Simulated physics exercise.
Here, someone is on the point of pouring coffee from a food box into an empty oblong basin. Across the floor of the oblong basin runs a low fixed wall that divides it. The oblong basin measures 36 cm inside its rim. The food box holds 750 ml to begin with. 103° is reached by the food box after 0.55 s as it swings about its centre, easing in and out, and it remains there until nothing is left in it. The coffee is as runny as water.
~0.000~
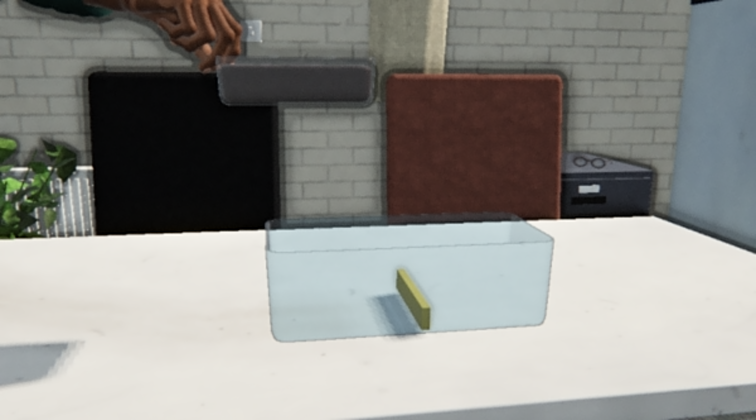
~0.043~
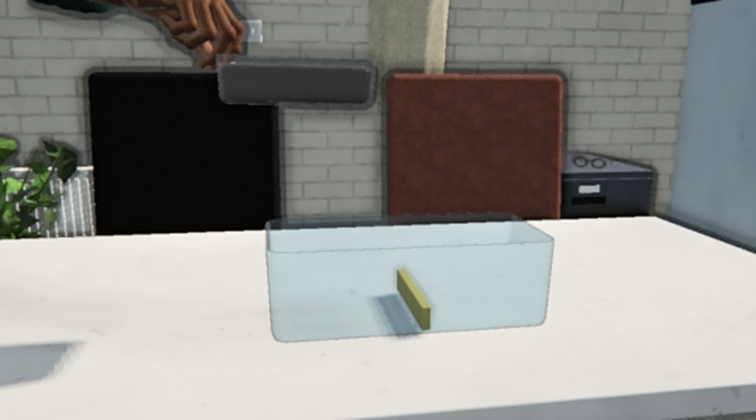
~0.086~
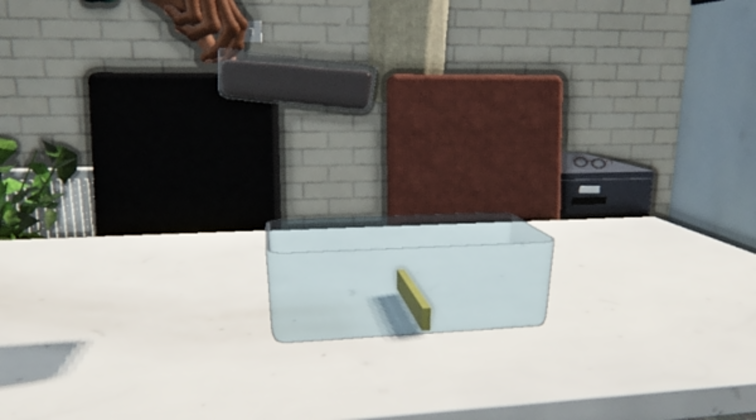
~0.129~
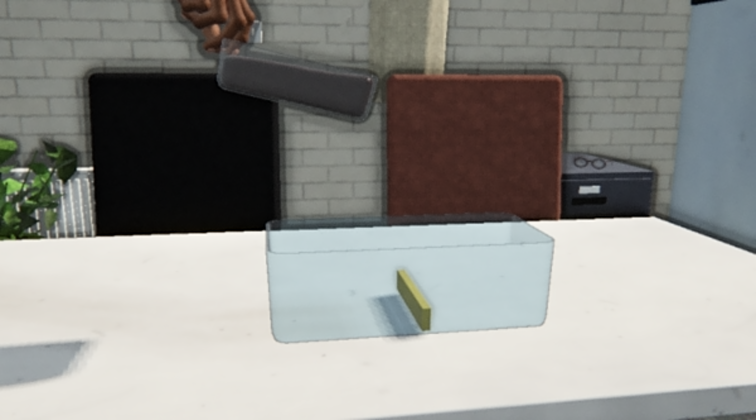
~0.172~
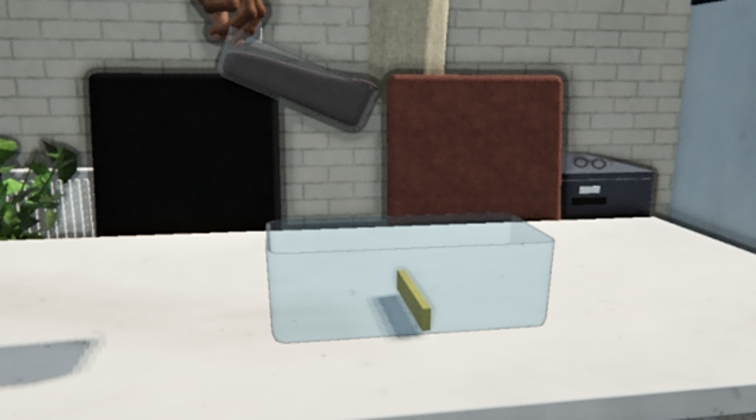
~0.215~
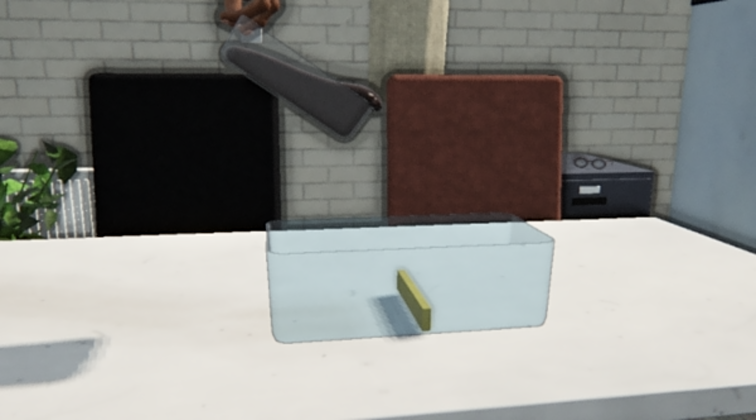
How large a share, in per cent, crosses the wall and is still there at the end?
A share of about 49 per cent.
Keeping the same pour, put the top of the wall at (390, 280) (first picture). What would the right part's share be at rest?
Then roughly 70 per cent would end up there.
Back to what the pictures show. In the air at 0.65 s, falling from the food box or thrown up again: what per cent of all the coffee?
Some 10 % is up in the air.
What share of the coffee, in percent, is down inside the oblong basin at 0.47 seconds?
Around 38%.
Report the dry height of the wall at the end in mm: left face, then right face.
Left about 20 mm, right about 16 mm.
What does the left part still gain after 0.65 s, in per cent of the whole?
Change: Approx. 22 %.
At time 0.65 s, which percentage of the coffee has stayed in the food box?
1 per cent or so.
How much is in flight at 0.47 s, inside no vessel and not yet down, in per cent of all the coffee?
Roughly 54 %.
After 0.47 s the tilt is 97° and 8 per cent is still to pour, 11 is left of the wall and 27 right of it.
After 0.65 s the tilt is 103° and 1 per cent is still to pour, 21 is left of the wall and 63 right of it.
After 0.84 s the tilt is 103° and 0 per cent is still to pour, 31 is left of the wall and 54 right of it.
After 1.05 s the tilt is 103° and 0 per cent is still to pour, 39 is left of the wall and 54 right of it.
In the end 43 per cent lies left of the wall, 49 right of it and 8 outside.
